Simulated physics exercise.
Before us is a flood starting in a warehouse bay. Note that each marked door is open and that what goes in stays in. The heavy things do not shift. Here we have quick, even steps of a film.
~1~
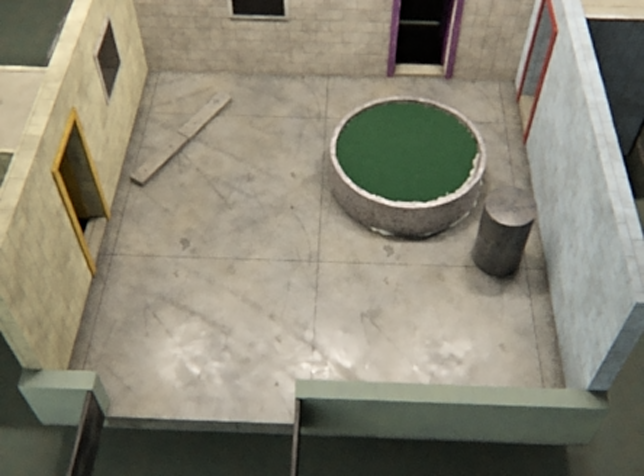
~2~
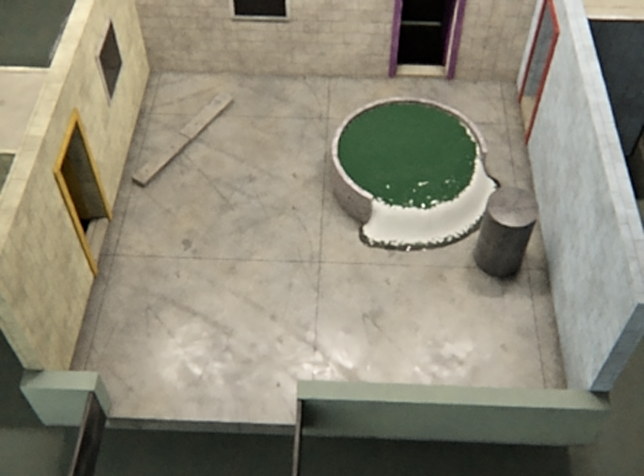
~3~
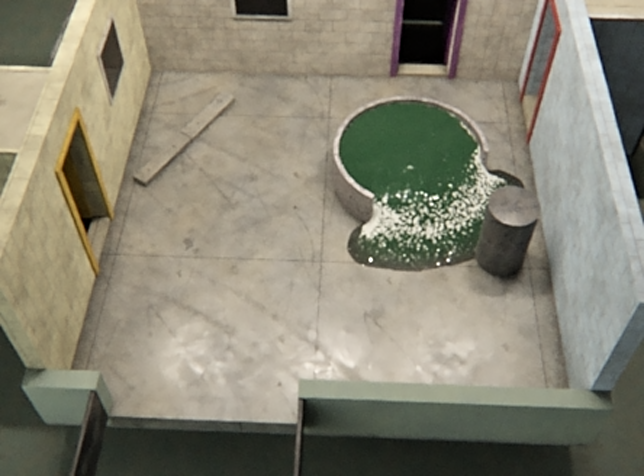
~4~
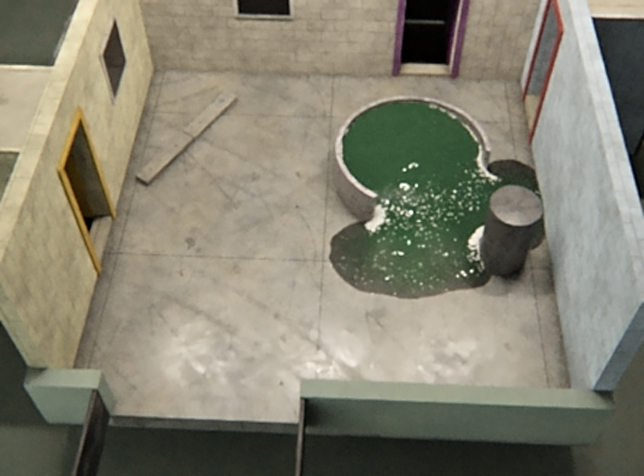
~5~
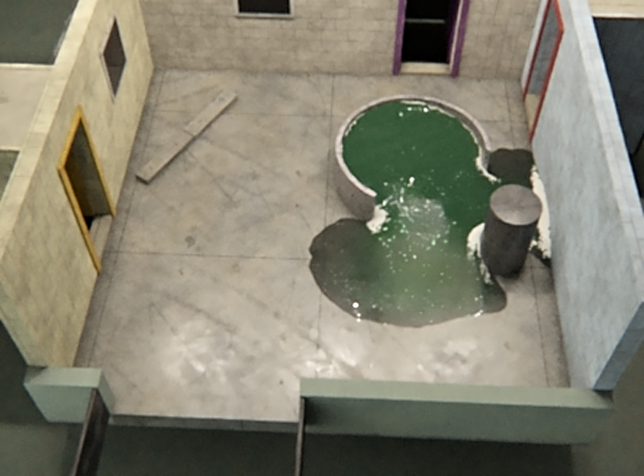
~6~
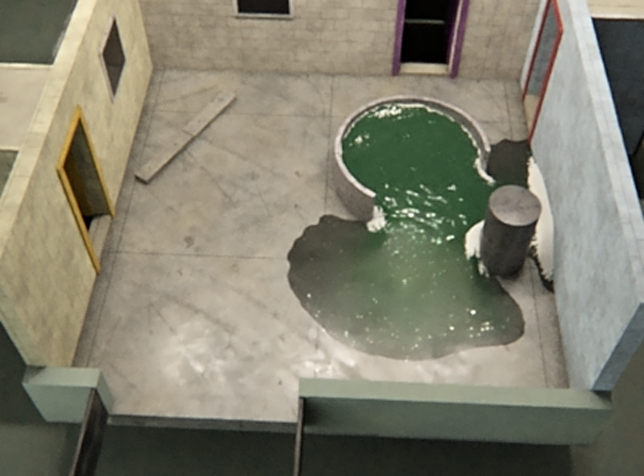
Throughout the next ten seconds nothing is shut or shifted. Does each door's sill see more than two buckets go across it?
One by one: The purple door does not surpass two buckets; the red door does not surpass two buckets; the yellow door does not surpass two buckets.
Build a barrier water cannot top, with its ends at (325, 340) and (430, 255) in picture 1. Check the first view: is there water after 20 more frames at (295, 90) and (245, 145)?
Unwetted; unwetted.
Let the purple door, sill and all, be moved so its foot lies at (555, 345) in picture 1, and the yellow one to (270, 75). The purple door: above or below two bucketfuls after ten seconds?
Taken on its own, the purple door goes beyond the limit.
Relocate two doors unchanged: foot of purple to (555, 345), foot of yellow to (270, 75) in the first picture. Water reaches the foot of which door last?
I reckon it's the one in yellow.
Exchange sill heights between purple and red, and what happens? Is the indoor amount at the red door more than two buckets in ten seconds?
Note - red door: Safe.
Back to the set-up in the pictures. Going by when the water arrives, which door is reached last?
My answer is the one in yellow.
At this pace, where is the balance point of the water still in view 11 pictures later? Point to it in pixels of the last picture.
I'd put it at around (451, 258).
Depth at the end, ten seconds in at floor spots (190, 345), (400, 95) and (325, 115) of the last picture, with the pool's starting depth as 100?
Some 10, 6 and 6 in a hundred.
A moment on, water covers 35 % of the floor; the purple door not reached, the red door wet at the sill, nothing in, the yellow door not reached.
Next, water covers 35 % of the floor; the purple door not reached, the red door wet at the sill, nothing in, the yellow door not reached.
Then, water covers 45 % of the floor; the purple door wet at the sill, nothing in, the red door wet at the sill, nothing in, the yellow door not reached.
Later, water covers 85 % of the floor; the purple door under two buckets in, the red door wet at the sill, nothing in, the yellow door wet at the sill, nothing in.
In the end, water covers 95 % of the floor; the purple door under two buckets in, the red door wet at the sill, nothing in, the yellow door wet at the sill, nothing in.
